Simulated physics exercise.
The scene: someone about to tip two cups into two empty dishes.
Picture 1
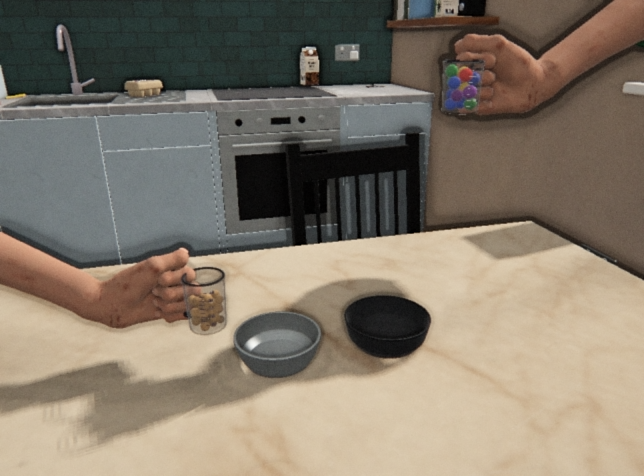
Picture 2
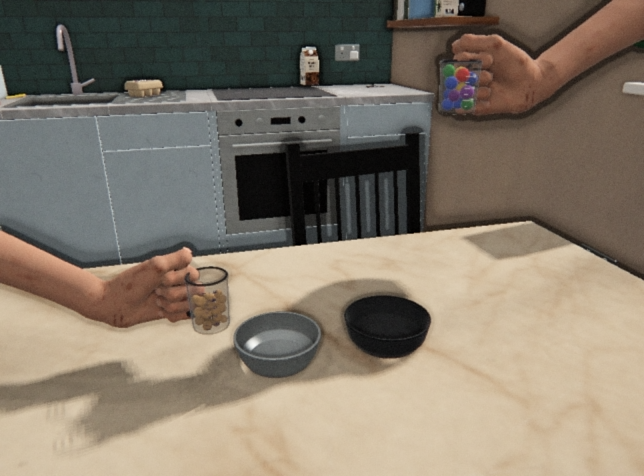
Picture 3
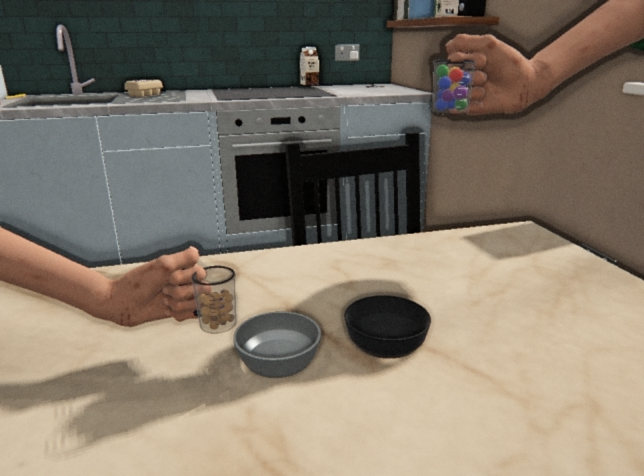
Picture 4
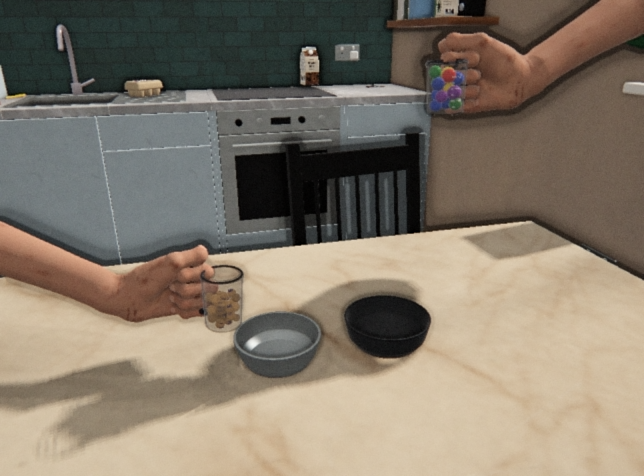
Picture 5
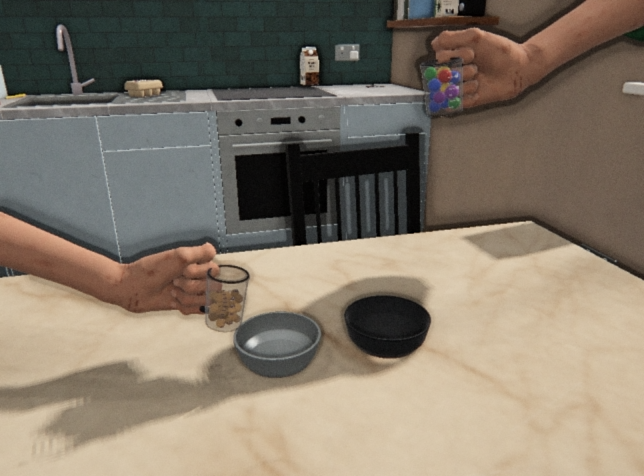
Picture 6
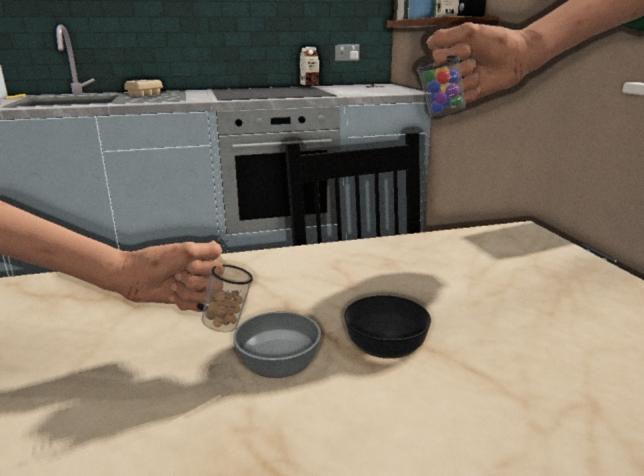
The video shows two hands holding clear cups, one of wooden beads just above a grey dish and one of colourful marbles high above a black dish, moving slightly closer to the dishes and then tilting a little.
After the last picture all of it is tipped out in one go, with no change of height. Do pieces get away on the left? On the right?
Left dish keeps them all, right dish loses some pieces.
Then, 0.30 s after the last picture, left, all still in the cup; right, all still in the cup.
Then, 0.69 s after the last picture, left, all still in the cup; right, all still in the cup.
Then, 1.10 s after the last picture, left, about two thirds still in the cup, about a quarter in the dish, a small part in the air; right, about half still in the cup, about half in the air.
By the end, left, all in the dish, none outside the dish; right, about a third in the dish, about two thirds outside the dish.
